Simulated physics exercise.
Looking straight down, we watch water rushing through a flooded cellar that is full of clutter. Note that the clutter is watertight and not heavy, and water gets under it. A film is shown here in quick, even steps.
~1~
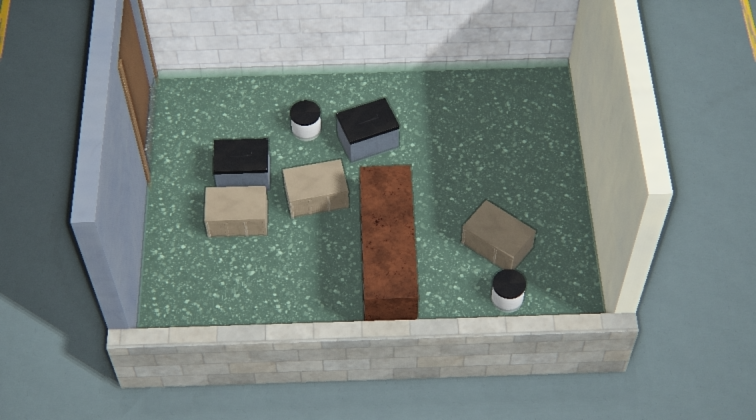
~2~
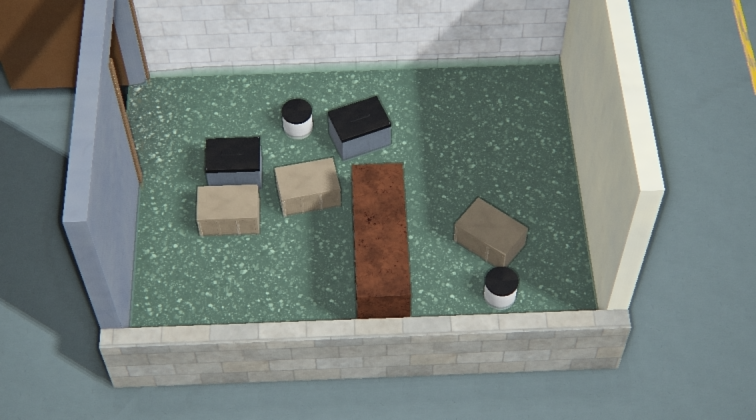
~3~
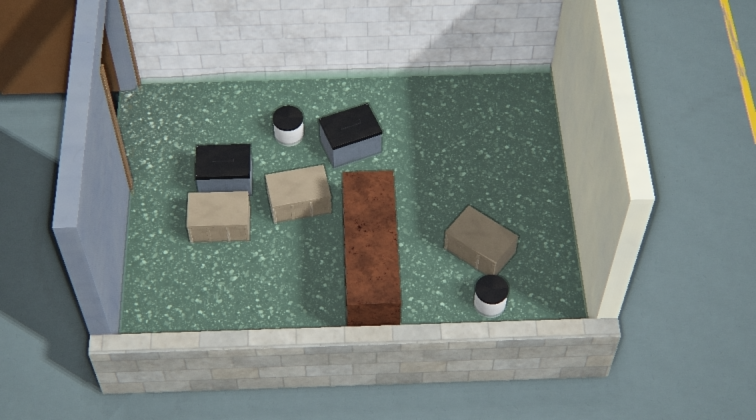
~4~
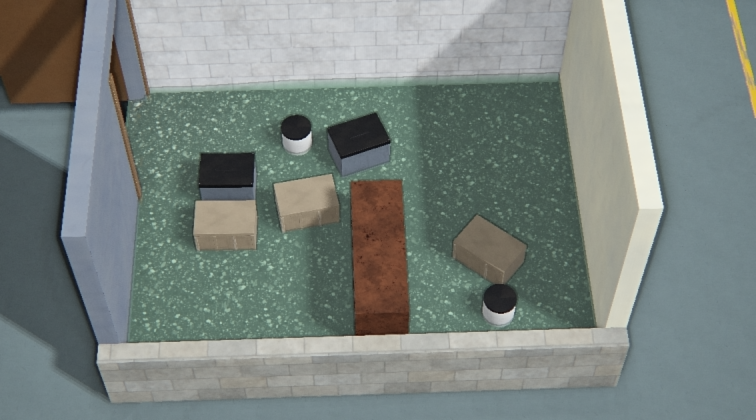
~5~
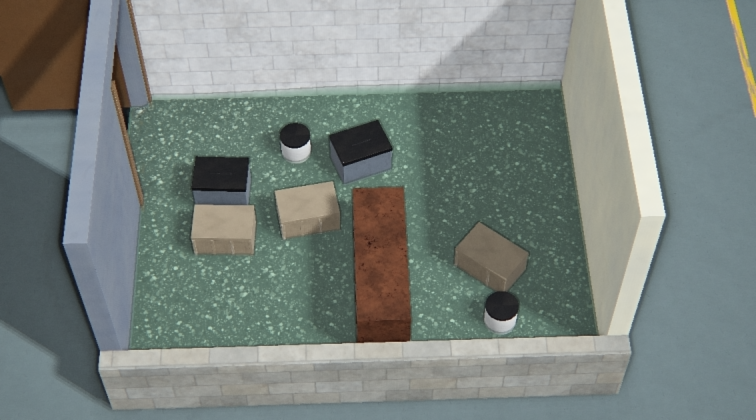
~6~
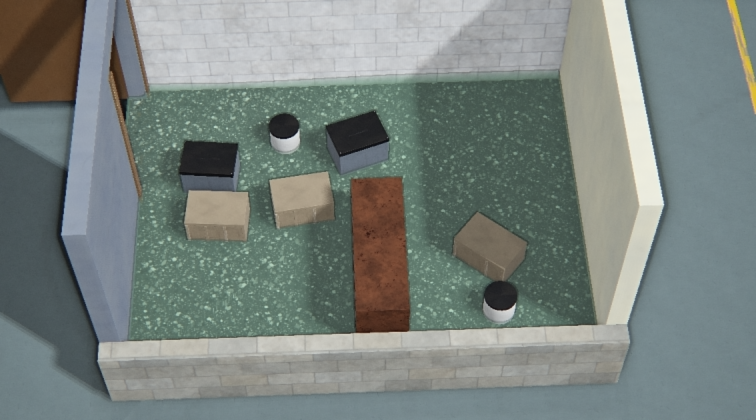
A brown door on the left swung outward, then a black-topped box inside the room drifted slightly left, followed by smaller leftward shifts of two tan boxes and the upper black-topped white drum.
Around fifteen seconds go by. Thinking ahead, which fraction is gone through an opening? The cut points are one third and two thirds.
It falls at two thirds or above.
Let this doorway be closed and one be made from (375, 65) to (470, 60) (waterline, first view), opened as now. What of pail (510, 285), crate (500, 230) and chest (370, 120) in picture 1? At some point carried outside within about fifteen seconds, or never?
Listed order gives stays put, stays put, departs.
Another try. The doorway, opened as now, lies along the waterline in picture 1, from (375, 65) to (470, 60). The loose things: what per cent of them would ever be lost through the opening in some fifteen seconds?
That would be near 40 per cent of the things.
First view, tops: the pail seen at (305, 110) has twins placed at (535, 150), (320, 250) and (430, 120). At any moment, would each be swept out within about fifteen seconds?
Going through them one by one: Remained / remained / escaped.
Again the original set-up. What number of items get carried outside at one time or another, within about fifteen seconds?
My tally gives 5.
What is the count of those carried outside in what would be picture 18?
By then the total stands at 3.
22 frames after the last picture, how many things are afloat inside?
It works out to 2.
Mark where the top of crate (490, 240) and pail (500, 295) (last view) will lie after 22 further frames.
Roughly (442, 181) and roughly (485, 273).
A moment on, 0 of 7 are out; 7 afloat.
Next, 3 of 7 are out; 4 afloat.
Later, 5 of 7 are out; 2 afloat.
In the end, 5 of 7 are out; 2 afloat.
